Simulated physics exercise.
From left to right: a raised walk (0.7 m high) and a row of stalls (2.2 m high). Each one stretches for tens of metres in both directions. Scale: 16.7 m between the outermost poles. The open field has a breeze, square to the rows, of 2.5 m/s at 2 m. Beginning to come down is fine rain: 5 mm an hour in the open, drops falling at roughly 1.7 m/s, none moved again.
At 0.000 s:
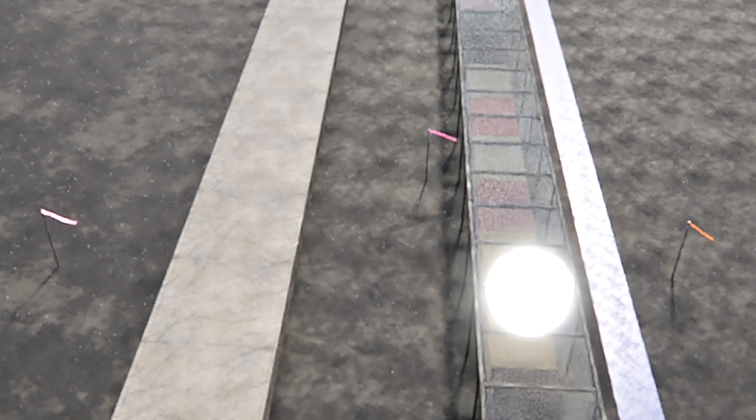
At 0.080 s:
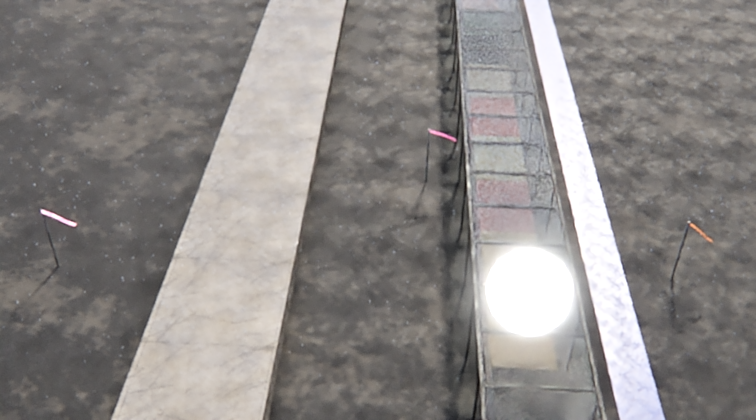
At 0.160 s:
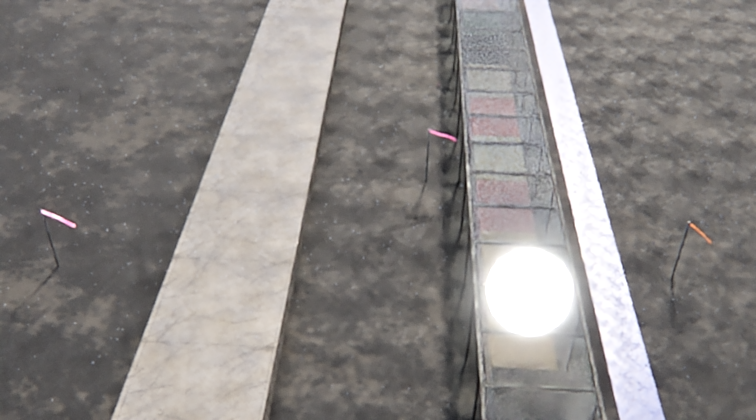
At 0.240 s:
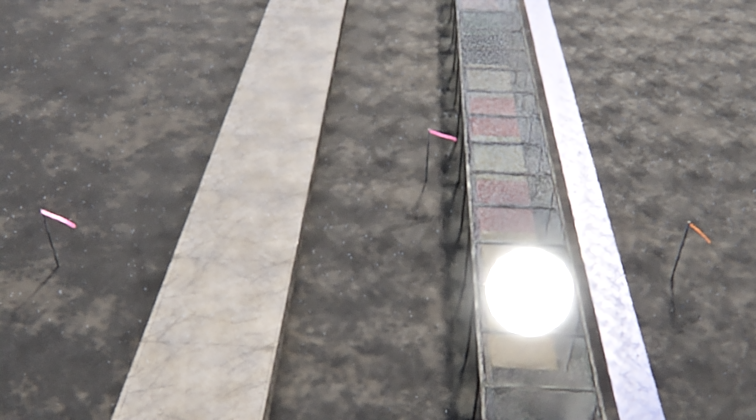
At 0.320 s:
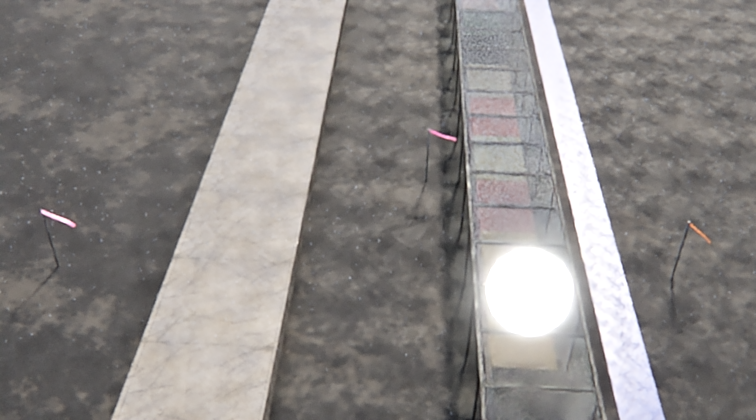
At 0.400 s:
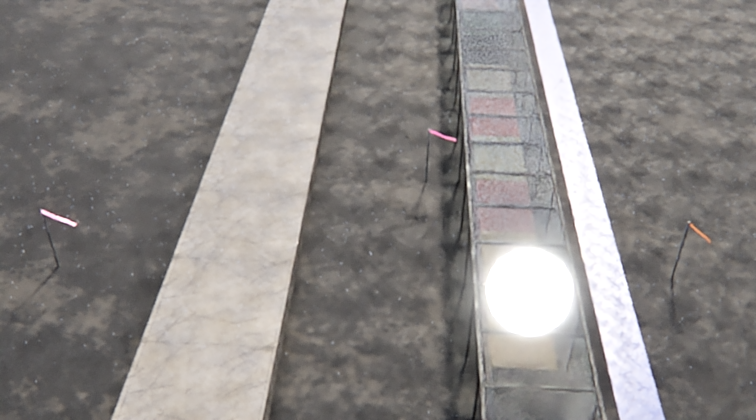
At the start, pink and orange ribbons on thin stakes stream to the right beside a pale raised walk and a long row of stalls with a bright white glare over it. Fine specks flicker over the dark ground while the ribbons barely shift, and through the end everything else stays still.
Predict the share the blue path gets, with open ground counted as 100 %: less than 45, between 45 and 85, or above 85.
The blue path gets not even 45 % of the open amount.
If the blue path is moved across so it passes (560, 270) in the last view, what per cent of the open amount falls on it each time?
0 %.
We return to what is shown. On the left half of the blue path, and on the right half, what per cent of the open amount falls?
Estimate: Left close to 3 %, right close to 40 %.
10 minutes on, 0.2 mm on the blue path, 0.8 mm in the open.
30 minutes on, 0.5 mm on the blue path, 2.5 mm in the open.
60 minutes on, 1.0 mm on the blue path, 5.0 mm in the open, so the blue path has 20 % of the open amount; the left half of it has 3 %, the right half 38 %.
